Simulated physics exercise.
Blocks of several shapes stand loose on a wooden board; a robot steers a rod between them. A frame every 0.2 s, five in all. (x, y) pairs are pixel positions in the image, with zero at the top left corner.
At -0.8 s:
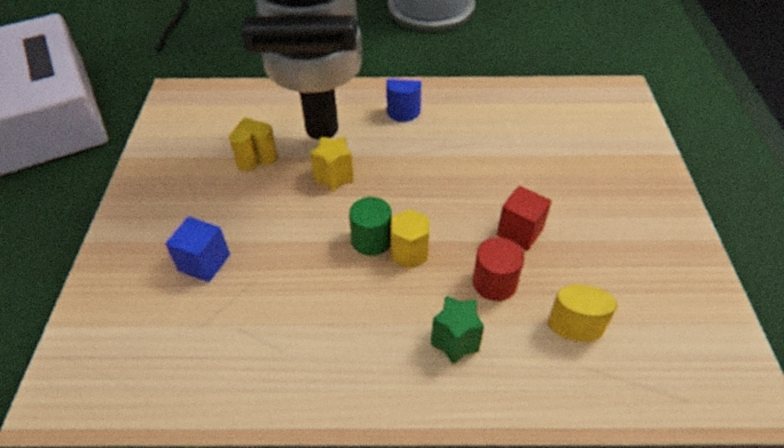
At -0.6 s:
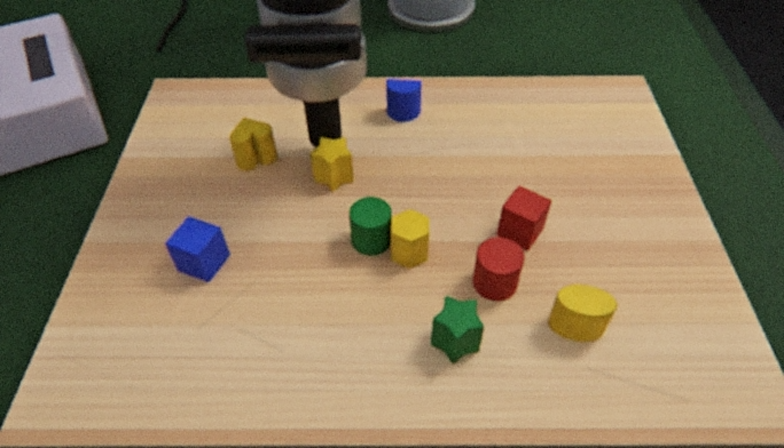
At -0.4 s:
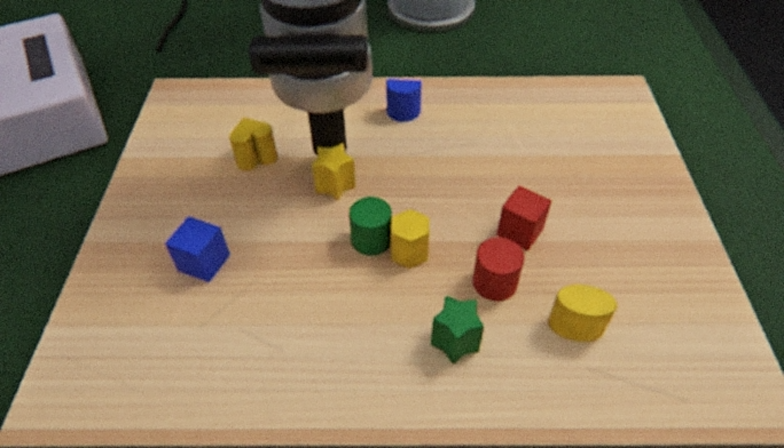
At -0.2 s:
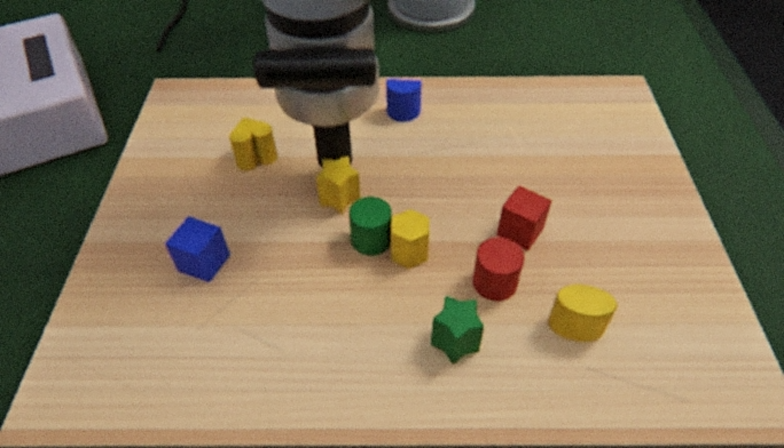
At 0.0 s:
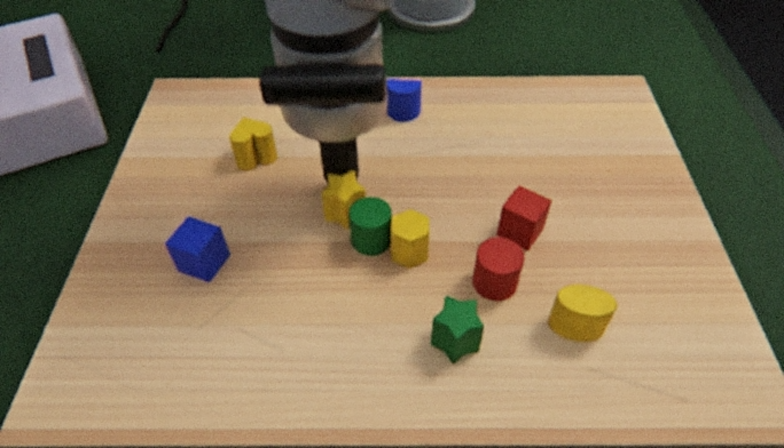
The robot's rod moves toward the yellow star block and nudges it to the green disc.
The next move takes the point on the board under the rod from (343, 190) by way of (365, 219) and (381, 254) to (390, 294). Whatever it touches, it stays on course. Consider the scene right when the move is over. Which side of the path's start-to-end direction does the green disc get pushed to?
The answer is right: Facing from the path's start to its end, that's where the green disc shifts.
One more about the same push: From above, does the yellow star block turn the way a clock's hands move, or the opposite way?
Clockwise, from overhead.
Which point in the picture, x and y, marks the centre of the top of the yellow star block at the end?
In the picture, that point is around (380, 299).
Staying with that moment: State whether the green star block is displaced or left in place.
It's unmoved.
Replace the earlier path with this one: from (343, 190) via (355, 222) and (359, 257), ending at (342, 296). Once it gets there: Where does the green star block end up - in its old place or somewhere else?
At the end of the path, the green star block remains in its old spot.
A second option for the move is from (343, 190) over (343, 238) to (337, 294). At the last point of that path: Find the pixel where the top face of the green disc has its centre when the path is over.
Near (390, 263).
What follows on the original path. One third of the way, rod (364, 204); yellow star block (357, 217), turned 15° clockwise; green disc (380, 243); yellow six-sided block (423, 236), turned 55° anticlockwise.
Two thirds of the way, rod (380, 239); yellow star block (372, 255), turned 20° clockwise; green disc (390, 285); yellow six-sided block (423, 236), turned 60° anticlockwise.
At the end, rod (390, 279); yellow star block (380, 299), turned 20° clockwise; green disc (397, 334); yellow six-sided block (425, 238), turned 70° anticlockwise; green star block in place.
